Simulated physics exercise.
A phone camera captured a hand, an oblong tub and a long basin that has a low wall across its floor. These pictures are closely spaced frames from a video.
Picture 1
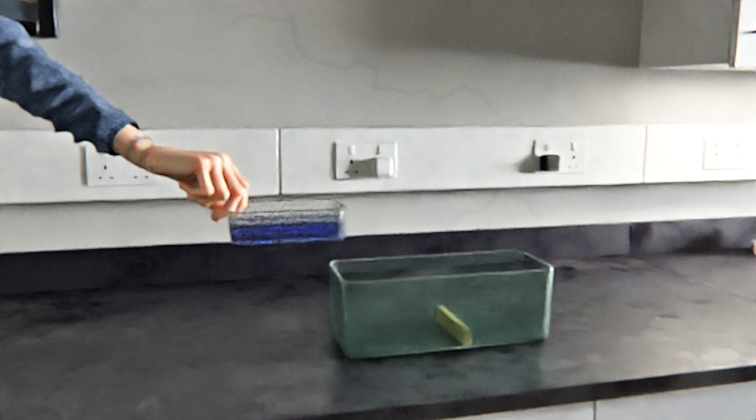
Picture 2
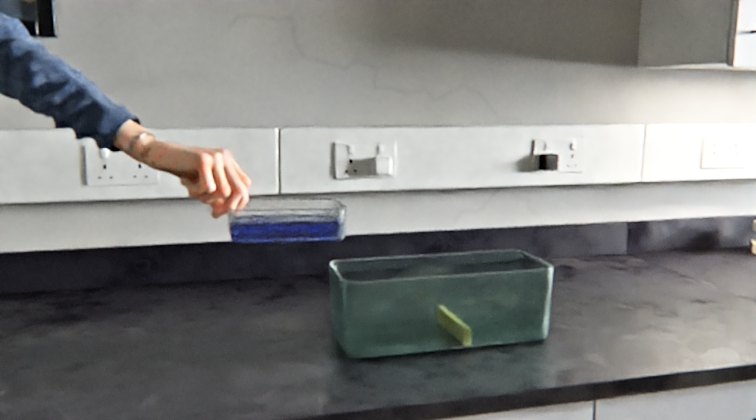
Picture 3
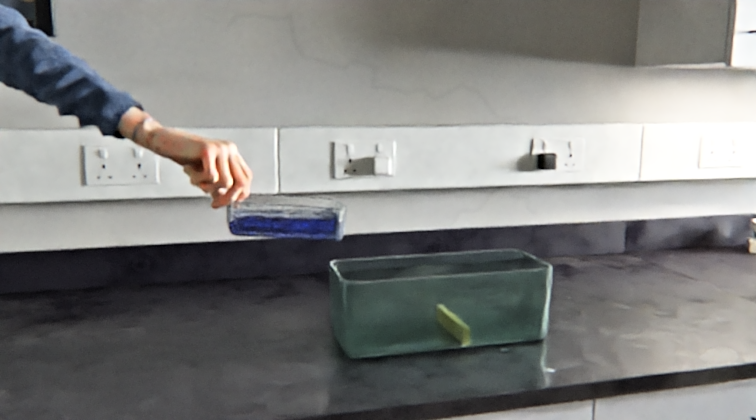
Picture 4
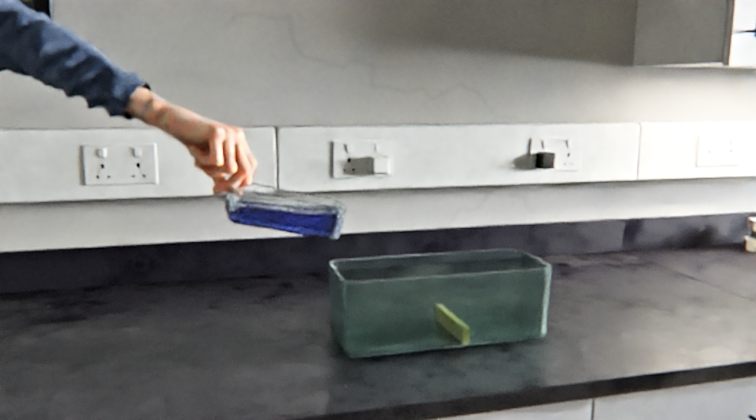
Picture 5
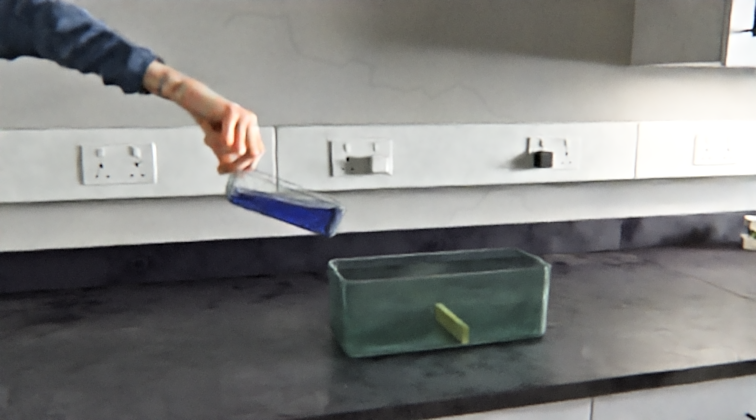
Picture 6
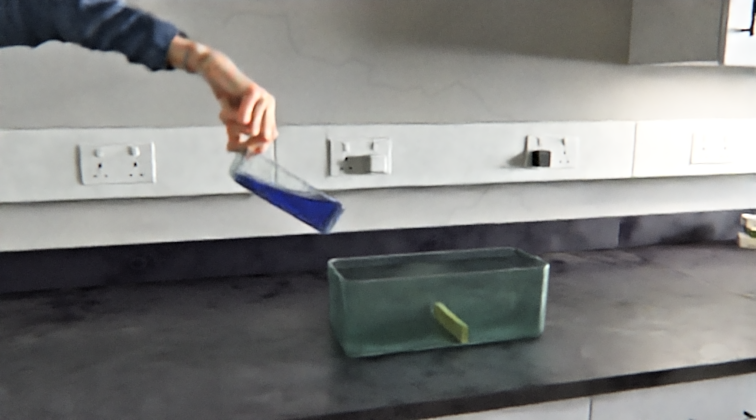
A hand tilts a clear tub of blue liquid steeply rightward above a long glass basin.
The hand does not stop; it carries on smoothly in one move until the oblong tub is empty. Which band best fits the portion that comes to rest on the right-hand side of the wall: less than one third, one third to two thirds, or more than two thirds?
It is less than one third.
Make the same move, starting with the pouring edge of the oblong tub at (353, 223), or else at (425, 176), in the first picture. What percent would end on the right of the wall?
It comes out at around 15 percent and then around 70 percent.
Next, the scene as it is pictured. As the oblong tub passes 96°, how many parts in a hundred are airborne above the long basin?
About 70 per cent.
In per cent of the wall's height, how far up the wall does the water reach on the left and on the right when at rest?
Left side 50 percent, right side 10 percent.
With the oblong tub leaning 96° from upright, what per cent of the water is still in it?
I'd put it at some 10 in a hundred.
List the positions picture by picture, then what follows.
In the first frame, it leans 0°; its right rim is at (341, 205); the water meets the walls at (231, 222) and (339, 217); the long basin's rim runs from (336, 273) to (537, 260); the wall's top is at (453, 318).
In the second frame, it leans 1°; its right rim is at (341, 205); the water meets the walls at (231, 220) and (338, 217).
In the third frame, it leans 6°; its right rim is at (341, 205); the water meets the walls at (230, 215) and (338, 214).
In the fourth frame, it leans 13°; its right rim is at (341, 205); the water meets the walls at (229, 204) and (337, 210).
In the fifth frame, it leans 22°; its right rim is at (340, 205); the water meets the walls at (229, 190) and (333, 204).
In the sixth frame, it leans 33°; its right rim is at (339, 205); the water meets the walls at (232, 171) and (331, 197); 2 per cent is over the edge.
A moment on, the oblong tub is tipped on its side and 10 per cent is still to pour, 20 is left of the wall and 0 right of it.
Next, the oblong tub is tipped right over and 0 per cent is still to pour, 77 is left of the wall and 8 right of it.
Then the oblong tub is tipped right over and 0 per cent is still to pour, 74 is left of the wall and 15 right of it.
Later the oblong tub is tipped right over and 0 per cent is still to pour, 76 is left of the wall and 16 right of it.
Finally, 76 per cent lies left of the wall, 16 right of it and 8 outside.
